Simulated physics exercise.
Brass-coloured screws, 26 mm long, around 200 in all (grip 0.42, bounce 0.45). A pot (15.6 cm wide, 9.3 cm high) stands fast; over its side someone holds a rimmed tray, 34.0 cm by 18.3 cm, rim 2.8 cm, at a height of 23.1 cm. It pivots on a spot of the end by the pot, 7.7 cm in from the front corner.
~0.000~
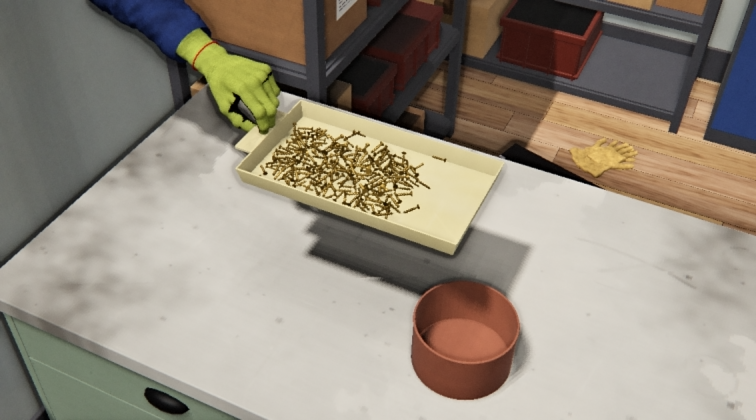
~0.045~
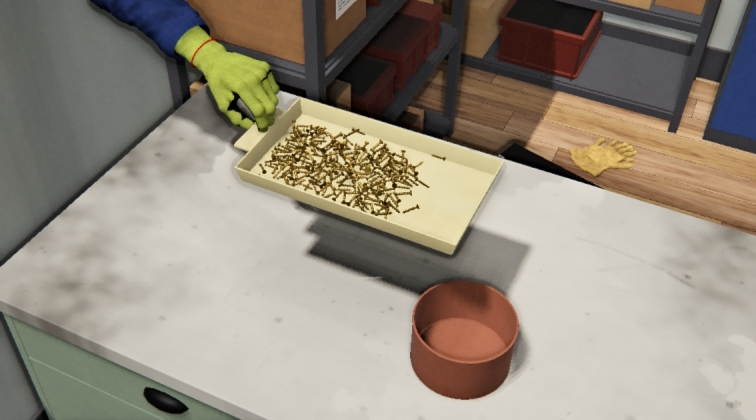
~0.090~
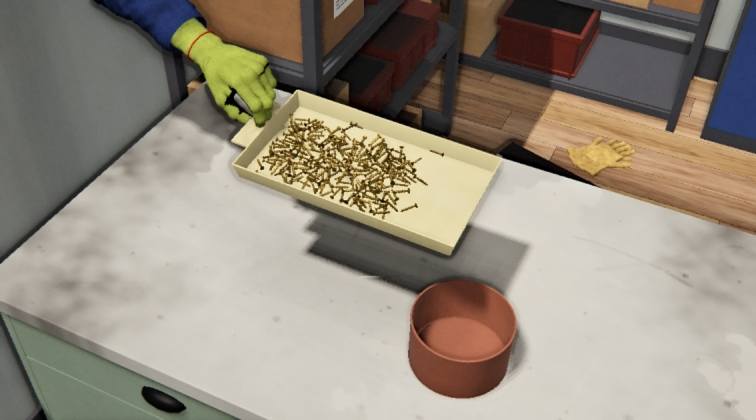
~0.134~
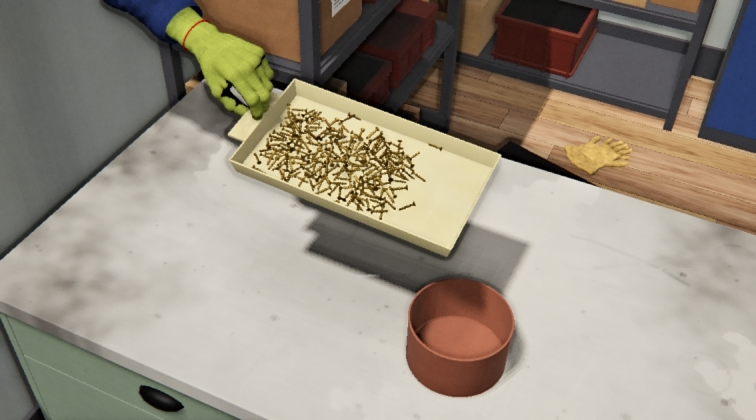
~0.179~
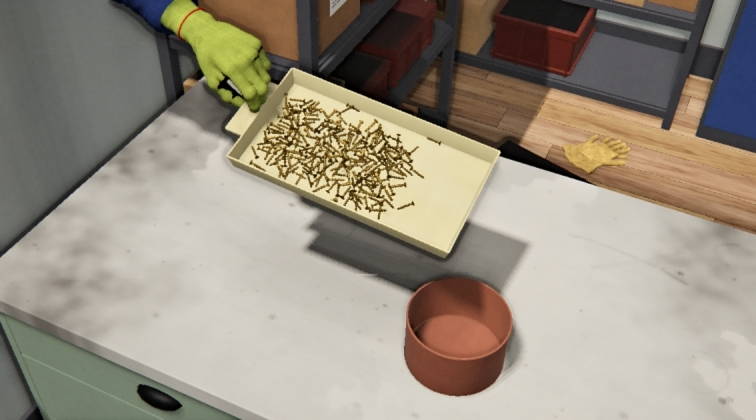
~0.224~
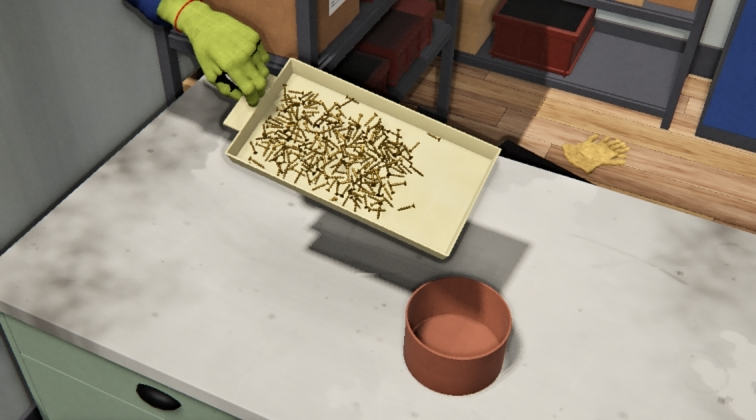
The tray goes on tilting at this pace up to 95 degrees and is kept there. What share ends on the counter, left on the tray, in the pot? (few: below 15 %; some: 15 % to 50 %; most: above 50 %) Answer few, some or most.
On the counter: Some; left on the tray: Few; in the pot: Most.
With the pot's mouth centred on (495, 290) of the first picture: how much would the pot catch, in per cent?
About 5 per cent.
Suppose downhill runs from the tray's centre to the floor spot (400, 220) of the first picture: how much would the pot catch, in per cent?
About 95 per cent.
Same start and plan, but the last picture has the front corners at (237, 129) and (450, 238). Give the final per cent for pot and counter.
Pot 35, counter 65.
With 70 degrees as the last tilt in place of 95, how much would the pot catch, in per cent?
It would be near 30 per cent.
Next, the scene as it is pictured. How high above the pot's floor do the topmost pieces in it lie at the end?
Roughly 2.0 cm.
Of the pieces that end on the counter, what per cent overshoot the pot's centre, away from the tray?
Roughly 10 per cent.
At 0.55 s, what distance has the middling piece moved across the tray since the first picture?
Roughly 7 cm.
After 0.55 s, tilt 57 degrees; the tray holds 100 %, the pot 0 %.
Then, at 0.76 s, tilt 81 degrees; the tray holds 70 %, the pot 5 %.
After 1.09 s, tilt 95 degrees; the tray holds 5 %, the pot 50 %.
At rest (2.0 s), counter 40 %, tray 0 %, pot 60 %.
